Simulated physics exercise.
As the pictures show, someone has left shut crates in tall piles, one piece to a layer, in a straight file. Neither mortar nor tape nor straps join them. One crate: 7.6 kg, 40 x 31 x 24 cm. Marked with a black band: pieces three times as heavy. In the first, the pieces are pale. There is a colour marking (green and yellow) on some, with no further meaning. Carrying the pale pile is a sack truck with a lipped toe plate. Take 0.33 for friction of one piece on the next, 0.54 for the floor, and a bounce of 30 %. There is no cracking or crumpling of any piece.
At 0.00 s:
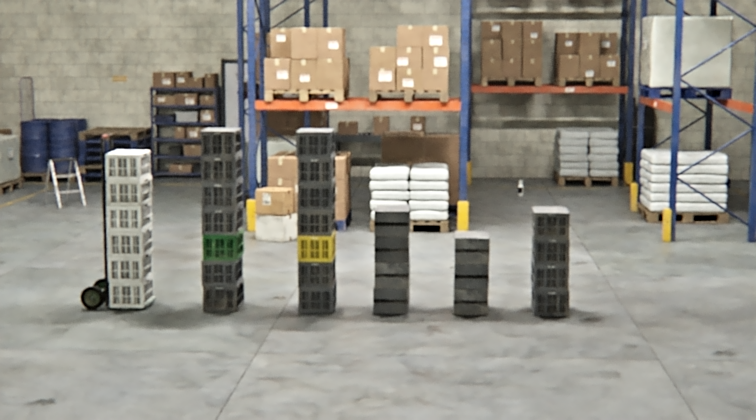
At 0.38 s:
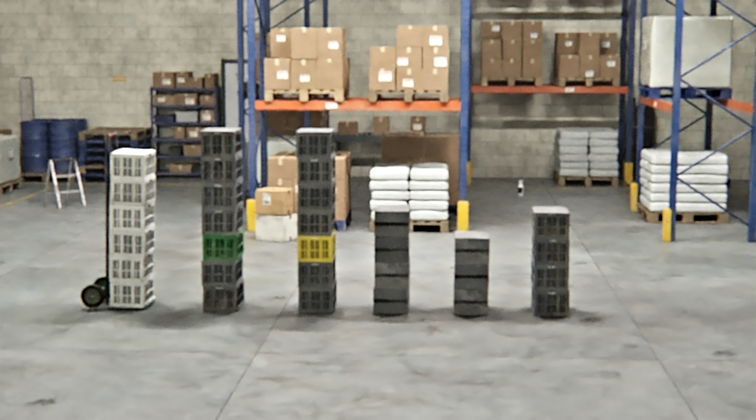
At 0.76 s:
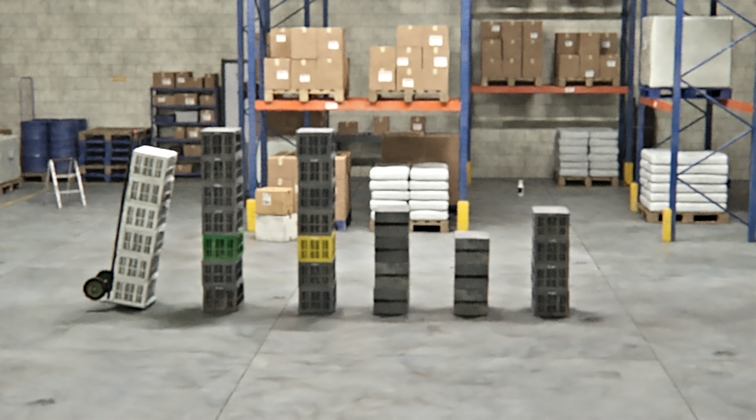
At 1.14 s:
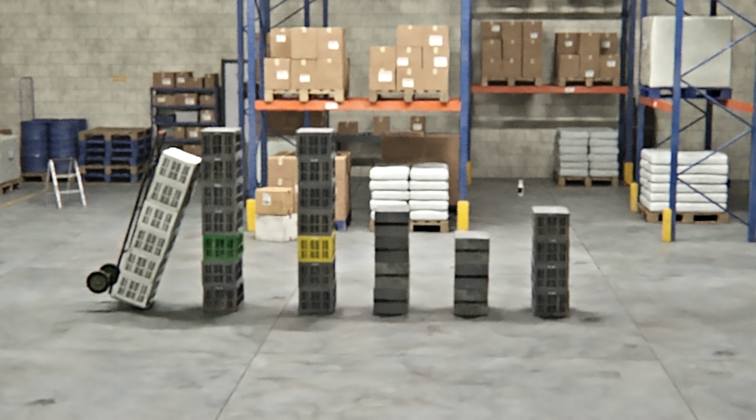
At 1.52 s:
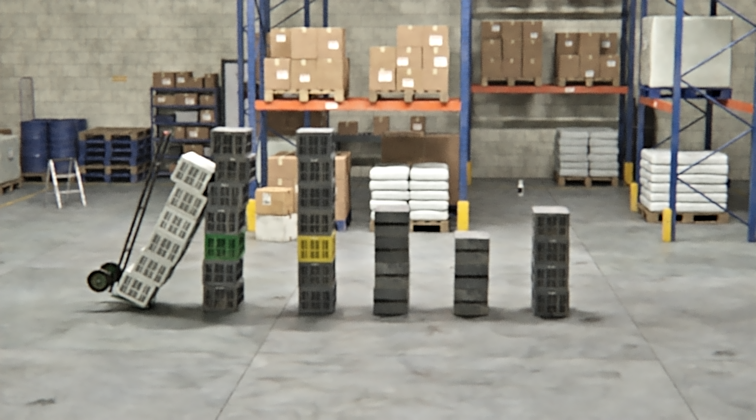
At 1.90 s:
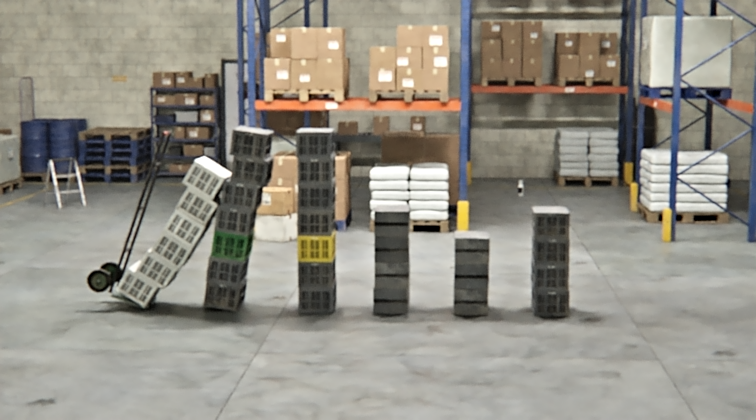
Warehouse floor with a row of crate stacks, a hand truck tilting its pale stack rightward, then the neighbouring dark stack leaning.
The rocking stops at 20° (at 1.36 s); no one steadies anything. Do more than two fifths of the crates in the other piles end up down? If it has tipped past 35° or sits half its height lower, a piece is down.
Yes.
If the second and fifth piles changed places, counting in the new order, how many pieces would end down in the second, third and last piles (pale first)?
Count of fallen pieces - second: 0; third: 0; last: 0.
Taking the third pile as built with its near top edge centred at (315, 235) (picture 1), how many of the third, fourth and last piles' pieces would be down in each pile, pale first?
Down by pile: Third 0, fourth 1, last 0.
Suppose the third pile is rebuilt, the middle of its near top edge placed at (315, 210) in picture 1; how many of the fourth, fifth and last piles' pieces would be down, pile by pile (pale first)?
Down by pile: Fourth 0, fifth 0, last 0.
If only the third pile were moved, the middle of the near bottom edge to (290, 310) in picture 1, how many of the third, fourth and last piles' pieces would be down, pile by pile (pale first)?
You'd end with the third pile at 6, the fourth at 3 and the last at 3 down.
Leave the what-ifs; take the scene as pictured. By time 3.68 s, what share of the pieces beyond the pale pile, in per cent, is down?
65 per cent at that moment.
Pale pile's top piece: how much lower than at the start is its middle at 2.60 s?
I'd put it at close to 50 cm below where it started.
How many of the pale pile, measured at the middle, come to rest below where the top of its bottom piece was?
2 pieces, pale ones.
After 2.60 s, 6 of the pale pile down; 7 of the 25 other crates down; green crate leaning 38°, 12 cm lower; yellow crate leaning 9°.
After 3.68 s, 6 of the pale pile down; 16 of the 25 other crates down; yellow crate leaning 53°, 16 cm lower; green crate leaning 33°, 24 cm lower.
At rest (5.4 s), 6 of the pale pile down; 20 of the 25 other crates down; yellow crate on its side; green crate leaning 32°, 25 cm lower. That is 80 per cent. As the last picture would show them, middles, yellow crate near (396, 268), green crate near (298, 272).
